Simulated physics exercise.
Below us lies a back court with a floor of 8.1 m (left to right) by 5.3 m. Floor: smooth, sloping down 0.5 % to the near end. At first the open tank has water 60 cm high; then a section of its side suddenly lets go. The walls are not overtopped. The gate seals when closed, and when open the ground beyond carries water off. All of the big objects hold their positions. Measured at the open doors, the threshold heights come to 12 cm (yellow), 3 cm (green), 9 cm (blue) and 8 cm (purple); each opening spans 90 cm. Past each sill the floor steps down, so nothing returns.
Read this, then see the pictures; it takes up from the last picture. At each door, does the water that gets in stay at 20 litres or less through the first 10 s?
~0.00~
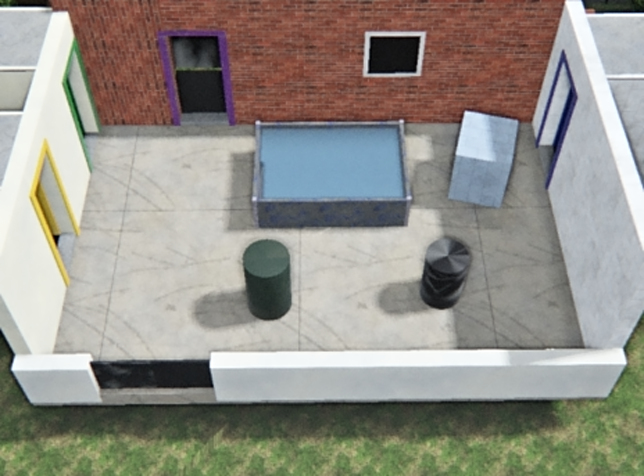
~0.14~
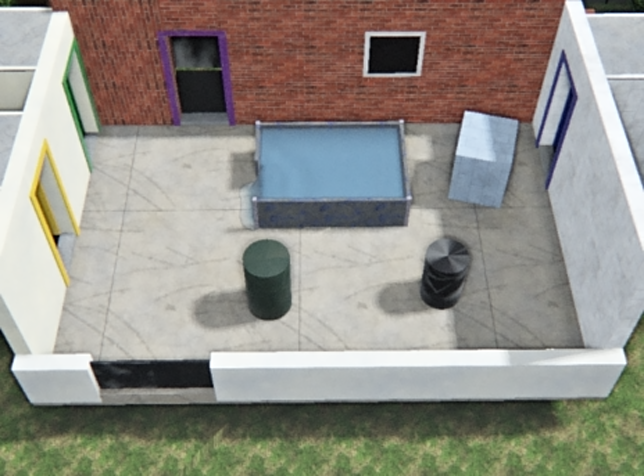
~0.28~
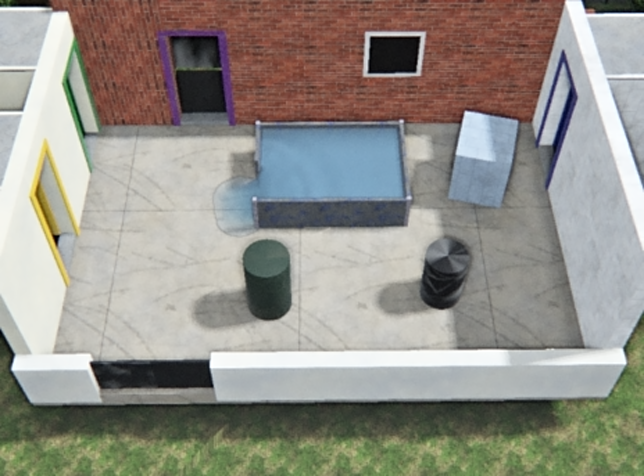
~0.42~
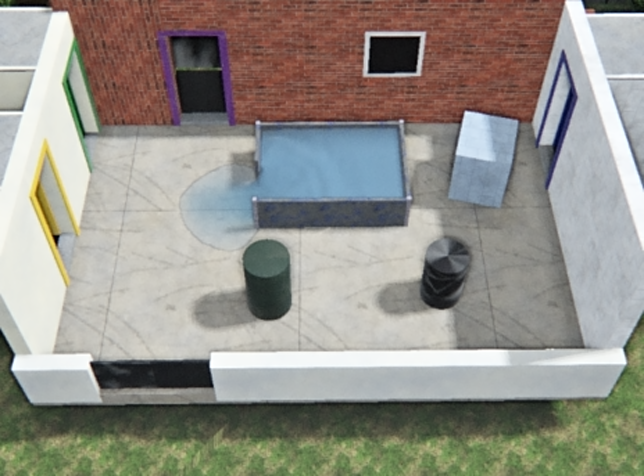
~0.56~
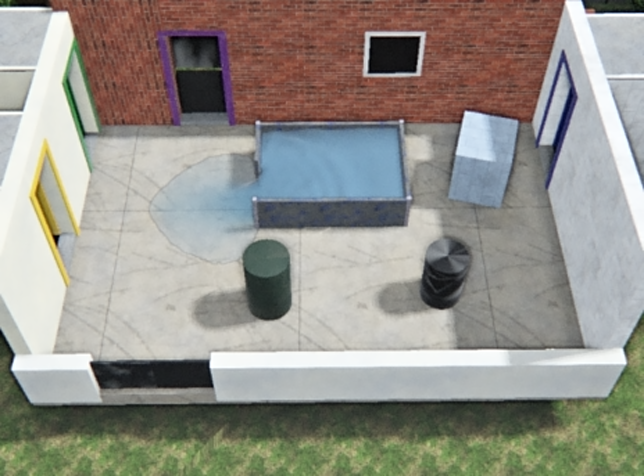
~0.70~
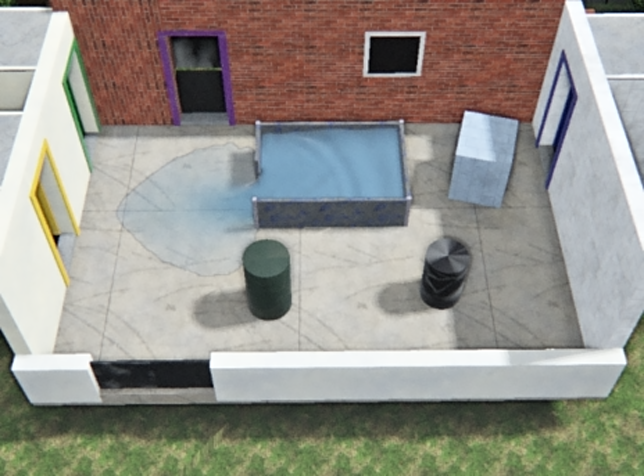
Result: Yellow door: Past the set amount; green door: Past the set amount; blue door: Under the set amount; purple door: Under the set amount.
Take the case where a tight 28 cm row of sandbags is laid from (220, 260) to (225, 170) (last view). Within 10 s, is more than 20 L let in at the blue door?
After that, blue comes out fine.
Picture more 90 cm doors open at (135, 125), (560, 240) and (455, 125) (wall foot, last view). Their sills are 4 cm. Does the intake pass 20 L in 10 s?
So, in the order given, it's beyond the mark, then shy of the mark, then shy of the mark.
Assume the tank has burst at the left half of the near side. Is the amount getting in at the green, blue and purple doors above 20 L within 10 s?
In that case, green door: More than that, blue door: Less than that, purple door: Less than that.
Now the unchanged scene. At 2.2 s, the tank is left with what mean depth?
Roughly 38 centimetres.
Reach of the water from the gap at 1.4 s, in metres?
Distance: Approx. 3.4 m.
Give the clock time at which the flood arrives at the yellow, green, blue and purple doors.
Arrival times: Yellow 1.1 seconds, green 1.4 seconds, blue 9.5 seconds, purple 1.4 seconds.
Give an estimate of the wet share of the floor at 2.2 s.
Covered: Roughly 35 per cent.
After 1.4 s water covers 25 % of the floor and is deepest (34 cm) near (252, 209); yellow door 18 cm at the sill, 0 L in, green door 4 cm at the sill, 0 L in, blue door not reached, purple door not reached.
After 2.2 s water covers 35 % of the floor and is deepest (29 cm) near (252, 209); yellow door 22 cm at the sill, 20 L in, green door 14 cm at the sill, 23 L in, blue door not reached, purple door 2 cm at the sill, 0 L in.
After 3.5 s water covers 35 % of the floor and is deepest (27 cm) near (48, 380); yellow door 18 cm at the sill, 57 L in, green door 14 cm at the sill, 102 L in, blue door not reached, purple door 3 cm at the sill, 0 L in.
After 6.0 s water covers 60 % of the floor and is deepest (16 cm) near (48, 380); yellow door 12 cm at the sill, 69 L in, green door 11 cm at the sill, 192 L in, blue door not reached, purple door 4 cm at the sill, 0 L in.
After 10.0 s water covers 90 % of the floor and is deepest (12 cm) near (48, 380); yellow door 10 cm at the sill, 70 L in, green door 8 cm at the sill, 267 L in, blue door 3 cm at the sill, 0 L in, purple door 3 cm at the sill, 0 L in.
